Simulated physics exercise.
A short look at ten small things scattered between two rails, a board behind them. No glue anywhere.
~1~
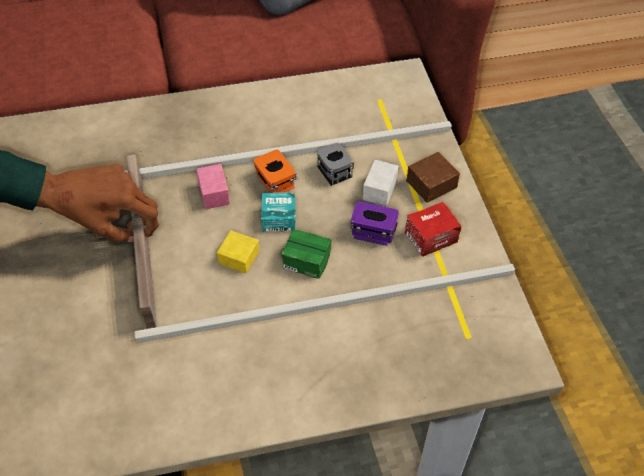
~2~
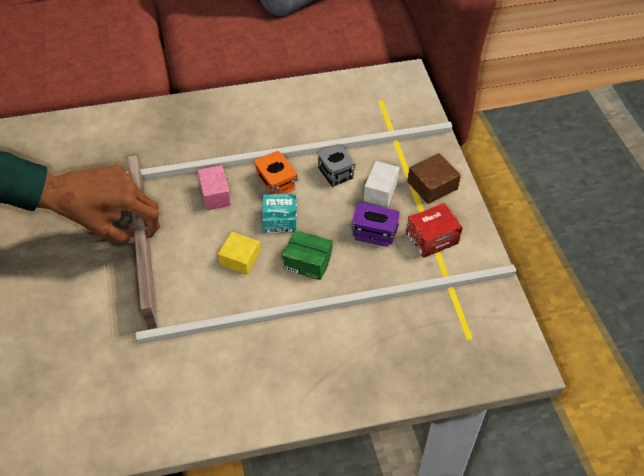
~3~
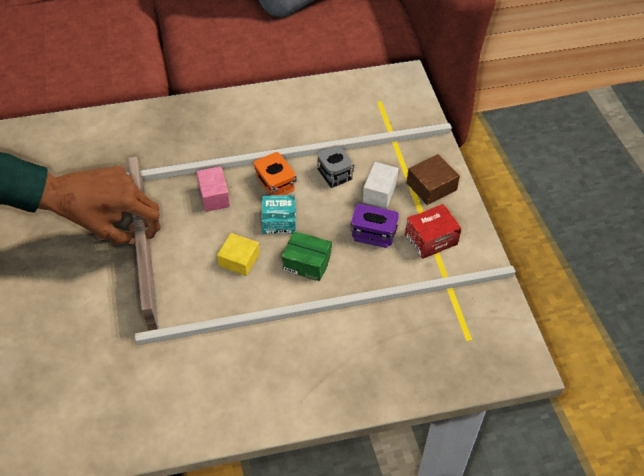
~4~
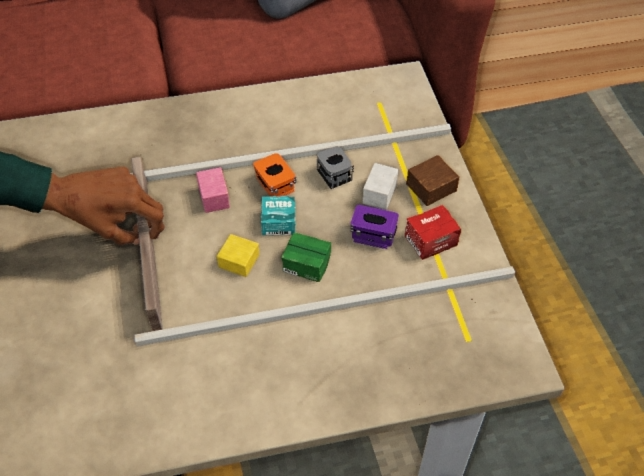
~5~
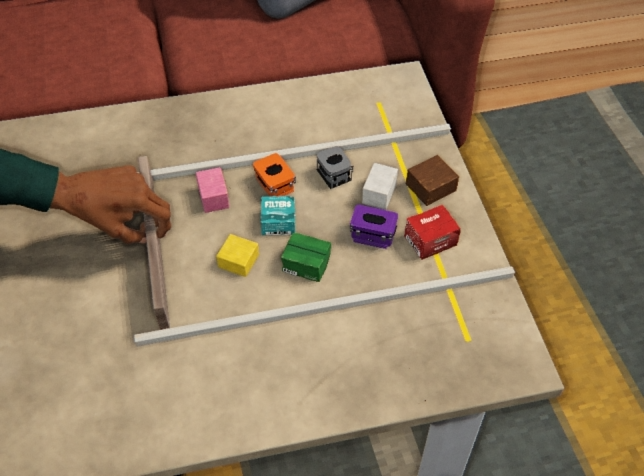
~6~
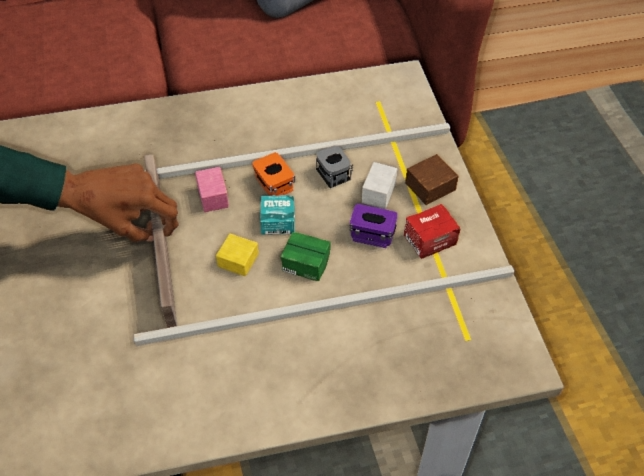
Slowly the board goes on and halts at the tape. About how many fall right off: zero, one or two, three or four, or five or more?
In the end the number that fall off is one or two.
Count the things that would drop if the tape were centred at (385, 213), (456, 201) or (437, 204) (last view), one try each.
It would be 0, 6 and 5.
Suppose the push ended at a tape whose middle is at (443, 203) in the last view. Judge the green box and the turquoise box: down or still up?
The green box does not fall; the turquoise box survives.
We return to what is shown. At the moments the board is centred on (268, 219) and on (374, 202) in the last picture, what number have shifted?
At the one place 5, at the other 10.
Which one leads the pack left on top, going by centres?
That is the red box.
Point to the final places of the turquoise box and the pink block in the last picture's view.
About (429, 185), and the other about (414, 157).
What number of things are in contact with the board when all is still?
In contact: 4.
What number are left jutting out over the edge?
3 of them.
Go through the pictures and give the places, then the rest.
Brown block (433, 177); red box (433, 229); white block (381, 183); board (141, 238); tape (419, 205), in the first frame.
Red box (434, 230); orange case (276, 175), in the second frame.
White block (381, 185); board (143, 240), in the third frame.
Brown block (433, 180); green box (307, 257), in the fourth frame.
Red box (432, 232); turquoise box (278, 215), in the fifth frame.
Brown block (432, 179); red box (432, 231); white block (379, 185); board (160, 238); tape (418, 207), in the sixth frame.
Soon after, none off yet; brown block at rest near (432, 179); red box at rest near (432, 231); white block at rest near (379, 185).
Then, none off yet; brown block at rest near (432, 179); red box moved a little near (448, 232); white block moved a little near (391, 186).
At rest, the number that fall off is one or two; fallen, grey case and brown block.
